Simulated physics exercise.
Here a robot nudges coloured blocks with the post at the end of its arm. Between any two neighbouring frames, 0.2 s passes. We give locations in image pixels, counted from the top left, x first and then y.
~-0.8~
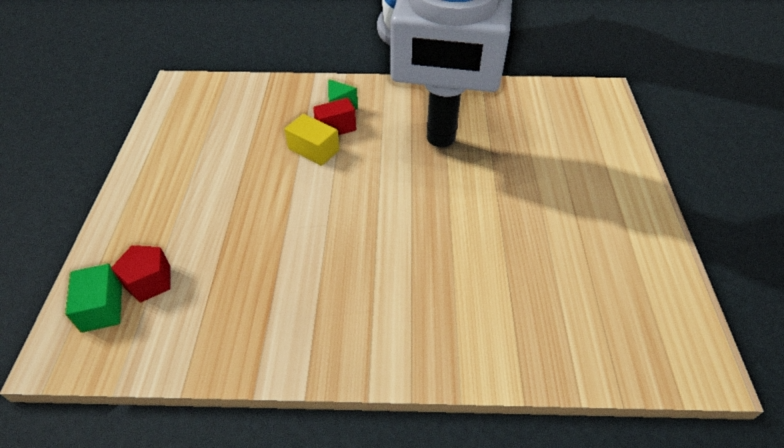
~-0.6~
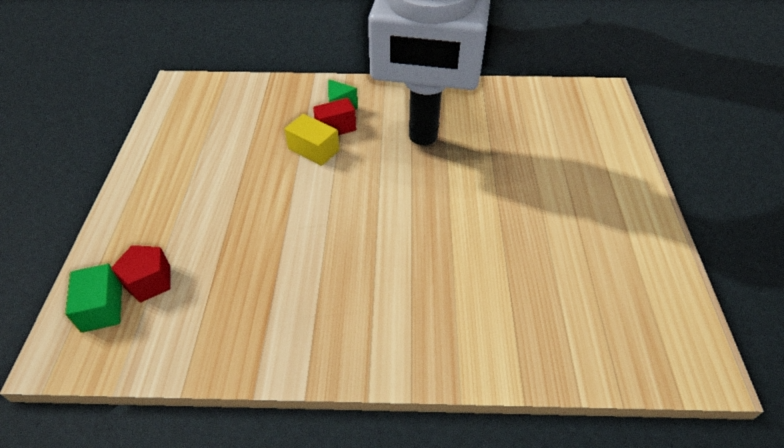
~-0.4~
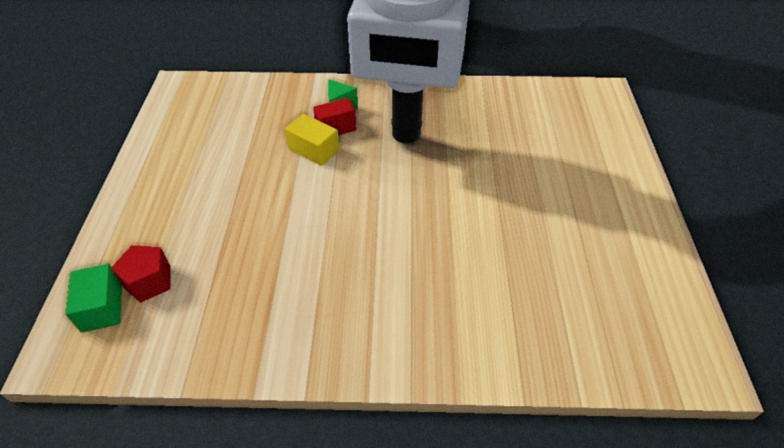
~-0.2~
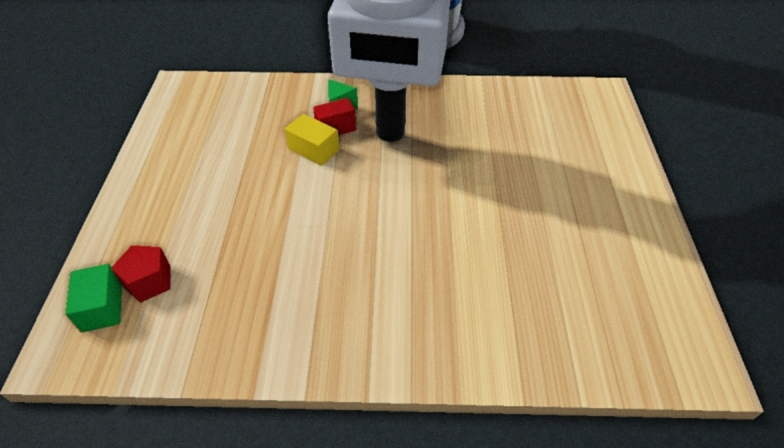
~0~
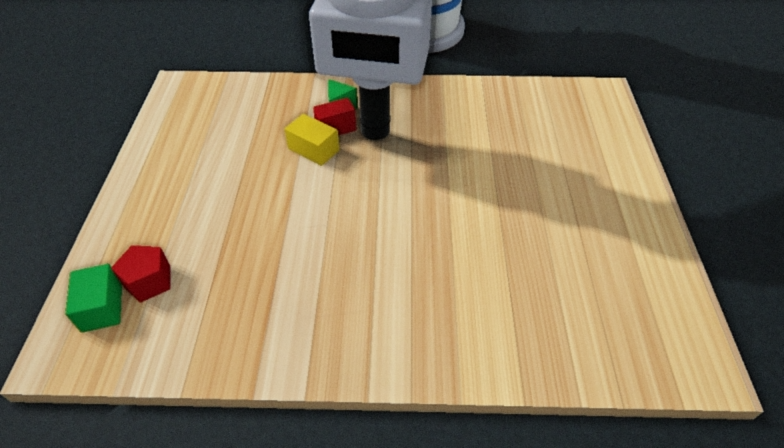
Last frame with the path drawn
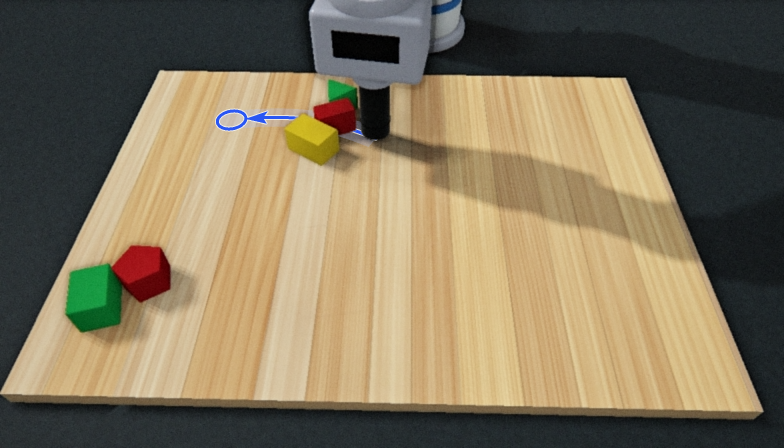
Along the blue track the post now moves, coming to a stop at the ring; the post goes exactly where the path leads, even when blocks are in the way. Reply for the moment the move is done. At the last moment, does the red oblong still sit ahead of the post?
My answer is yes.
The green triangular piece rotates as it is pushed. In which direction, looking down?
Answer: Clockwise.
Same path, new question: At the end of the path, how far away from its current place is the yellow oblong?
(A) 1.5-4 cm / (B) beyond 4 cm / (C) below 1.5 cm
That would be C.
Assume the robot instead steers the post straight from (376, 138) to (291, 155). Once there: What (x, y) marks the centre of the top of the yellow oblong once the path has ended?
I'd guess (257, 136).
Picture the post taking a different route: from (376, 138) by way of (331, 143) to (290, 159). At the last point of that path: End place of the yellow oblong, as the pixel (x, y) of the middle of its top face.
Around pixel (255, 144).
The line goes from (376, 138) via (331, 124) and (282, 117), ending at (232, 120).
What follows on the original path. One third of the way, post at (330, 117); red oblong at (303, 102), turned 60° anticlockwise; green triangular piece at (332, 85), turned 45° clockwise.
Two thirds of the way, post at (280, 111); red oblong at (251, 97), turned 75° anticlockwise; green triangular piece at (332, 85), turned 45° clockwise.
At the end, post at (230, 113); yellow oblong unmoved; red oblong at (201, 96), turned 50° anticlockwise; green triangular piece at (332, 85), turned 45° clockwise.
